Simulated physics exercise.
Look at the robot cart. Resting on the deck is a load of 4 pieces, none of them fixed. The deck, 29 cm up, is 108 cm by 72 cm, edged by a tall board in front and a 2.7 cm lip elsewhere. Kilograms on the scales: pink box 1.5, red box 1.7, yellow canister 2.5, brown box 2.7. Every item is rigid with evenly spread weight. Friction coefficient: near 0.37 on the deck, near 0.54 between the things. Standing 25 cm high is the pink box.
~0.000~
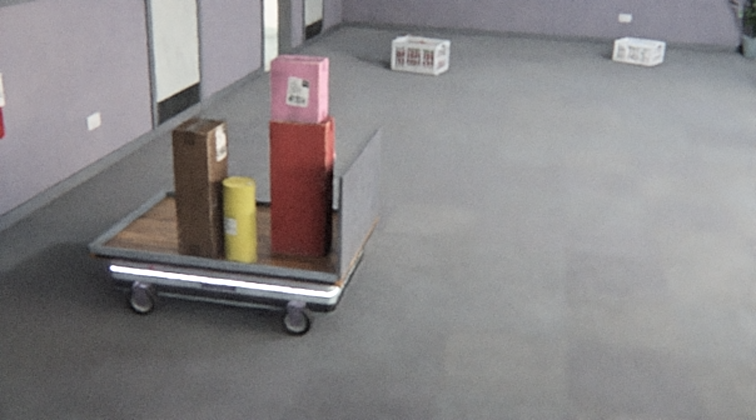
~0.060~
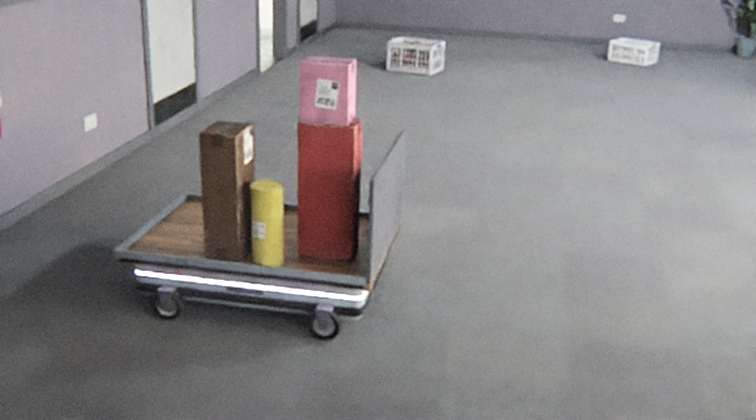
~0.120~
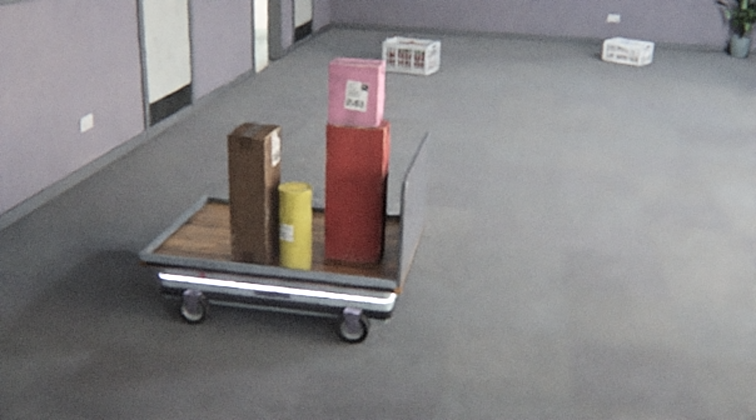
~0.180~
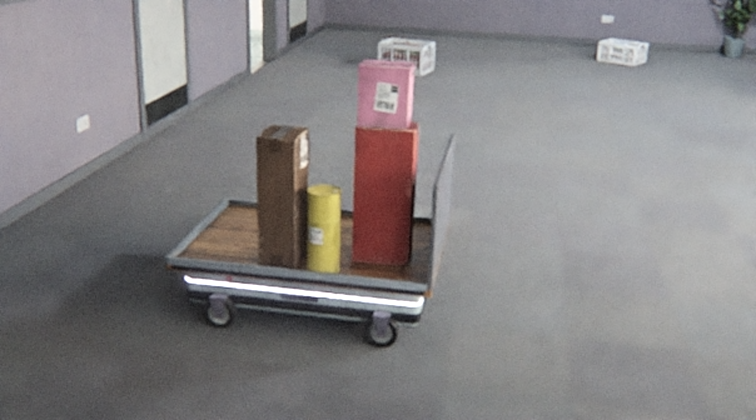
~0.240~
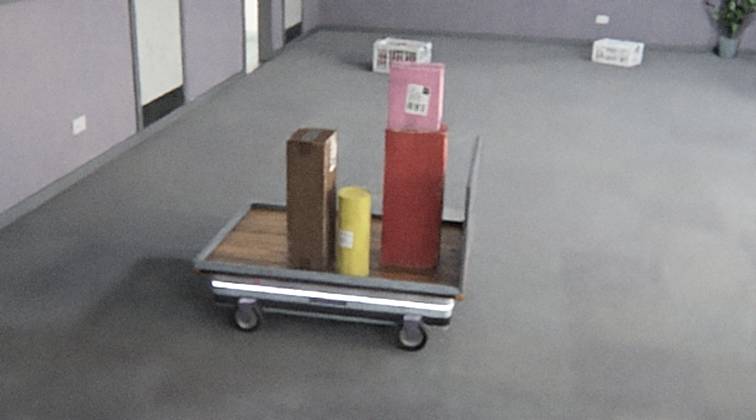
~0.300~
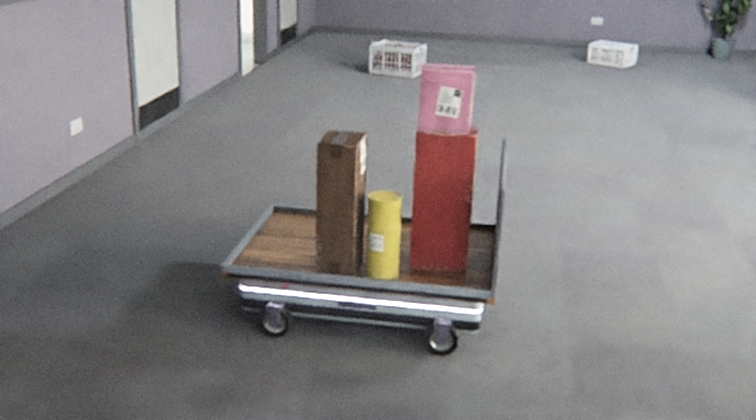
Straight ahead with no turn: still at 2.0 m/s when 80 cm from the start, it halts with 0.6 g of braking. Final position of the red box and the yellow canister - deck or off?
One by one: Red box: Present on the deck; yellow canister: Present on the deck.
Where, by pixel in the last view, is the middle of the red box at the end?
Roughly at pixel (592, 206).
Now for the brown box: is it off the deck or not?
The brown box ends on the deck.
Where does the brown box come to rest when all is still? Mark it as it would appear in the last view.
About (517, 218).
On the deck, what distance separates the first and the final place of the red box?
Net distance near 8 cm.
After 0.60 s, cart 108 cm along; red box leaning 6° near (569, 207); yellow canister slid 5 cm near (515, 249); brown box leaning 9°.
After 0.80 s, cart 114 cm along, stopped; pink box now off the deck; yellow canister leaning 17° near (565, 251); red box leaning 13° near (593, 206).
After 1.00 s, cart 114 cm along, stopped; yellow canister leaning 46° near (588, 258); red box leaning 13° near (592, 206); brown box leaning 32°.
At rest (1.7 s), off the deck, pink box; tipped over on the deck, yellow canister; not toppled but over 10 cm from the start, brown box; the last one in place, give or take 10 cm. In the last view, red box near (592, 206), yellow canister near (588, 259).
